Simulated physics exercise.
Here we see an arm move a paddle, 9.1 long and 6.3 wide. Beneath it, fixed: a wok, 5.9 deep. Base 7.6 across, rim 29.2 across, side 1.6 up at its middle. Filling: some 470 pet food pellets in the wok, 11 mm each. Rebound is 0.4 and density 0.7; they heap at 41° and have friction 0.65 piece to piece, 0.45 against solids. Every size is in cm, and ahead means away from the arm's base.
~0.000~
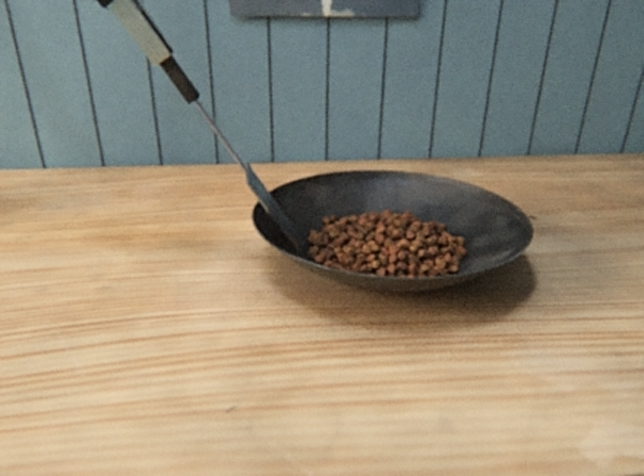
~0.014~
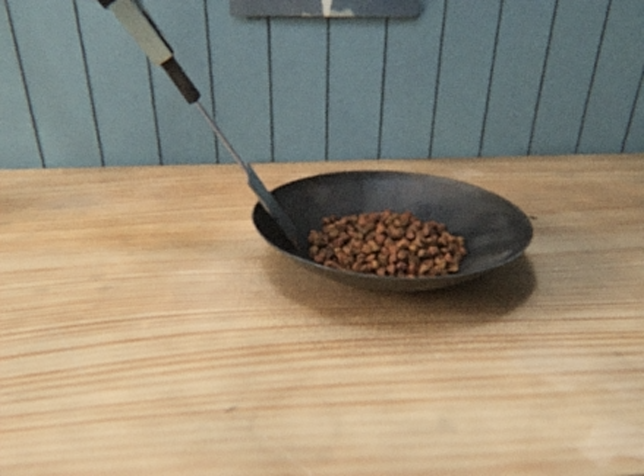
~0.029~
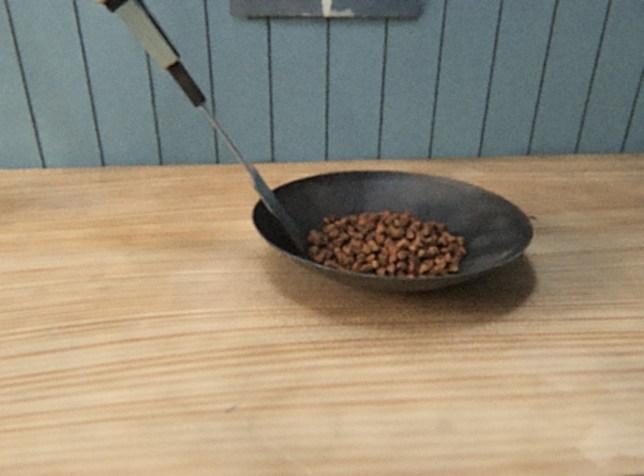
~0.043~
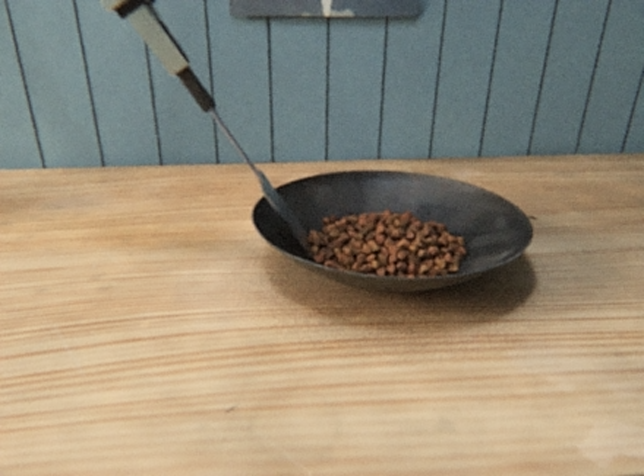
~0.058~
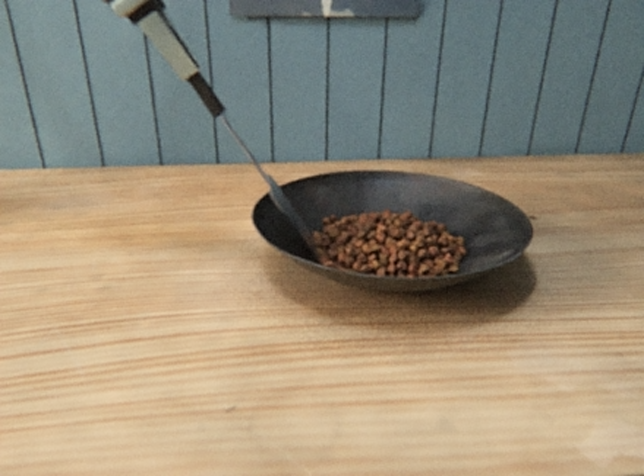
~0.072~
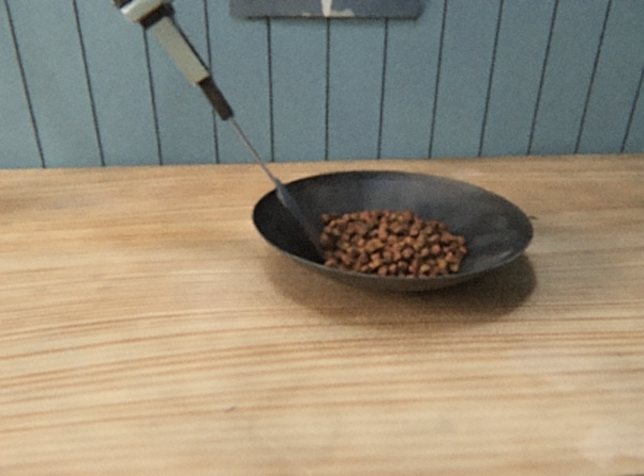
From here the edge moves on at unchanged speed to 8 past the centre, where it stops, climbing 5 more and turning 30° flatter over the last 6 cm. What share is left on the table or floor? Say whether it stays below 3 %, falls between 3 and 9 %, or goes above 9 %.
It falls between 3 and 9 %.
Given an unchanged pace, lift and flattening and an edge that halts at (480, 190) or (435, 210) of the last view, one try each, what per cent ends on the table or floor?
Roughly 10 and 0 per cent.
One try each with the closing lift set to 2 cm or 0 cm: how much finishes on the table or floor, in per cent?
Roughly 5 per cent, then 5 per cent.
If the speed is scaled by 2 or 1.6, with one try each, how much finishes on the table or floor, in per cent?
Try one about 15 %, try two about 15 %.
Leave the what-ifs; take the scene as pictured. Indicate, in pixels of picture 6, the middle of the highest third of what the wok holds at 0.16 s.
(428, 230).
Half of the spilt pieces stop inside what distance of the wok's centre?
It works out to near 22 cm.
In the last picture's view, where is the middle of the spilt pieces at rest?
The centre sits at roughly (565, 250).
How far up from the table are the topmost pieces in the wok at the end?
It reaches roughly 7.0 cm.
After 0.16 s, sloping 58°, highest piece 5 above the table; 469 in the wok.
After 0.26 s, sloping 48°, highest piece 7 above the table; 469 in the wok.
After 0.50 s, sloping 28°, highest piece 8 above the table; 444 in the wok, 15 on the table or floor, 10 on the blade or in flight.
After 1.55 s, sloping 28°, highest piece 6 above the table; 444 in the wok, 25 on the table or floor.
In the end, 444 in the wok, 25 on the table or floor. That is 5 % on the table or floor.
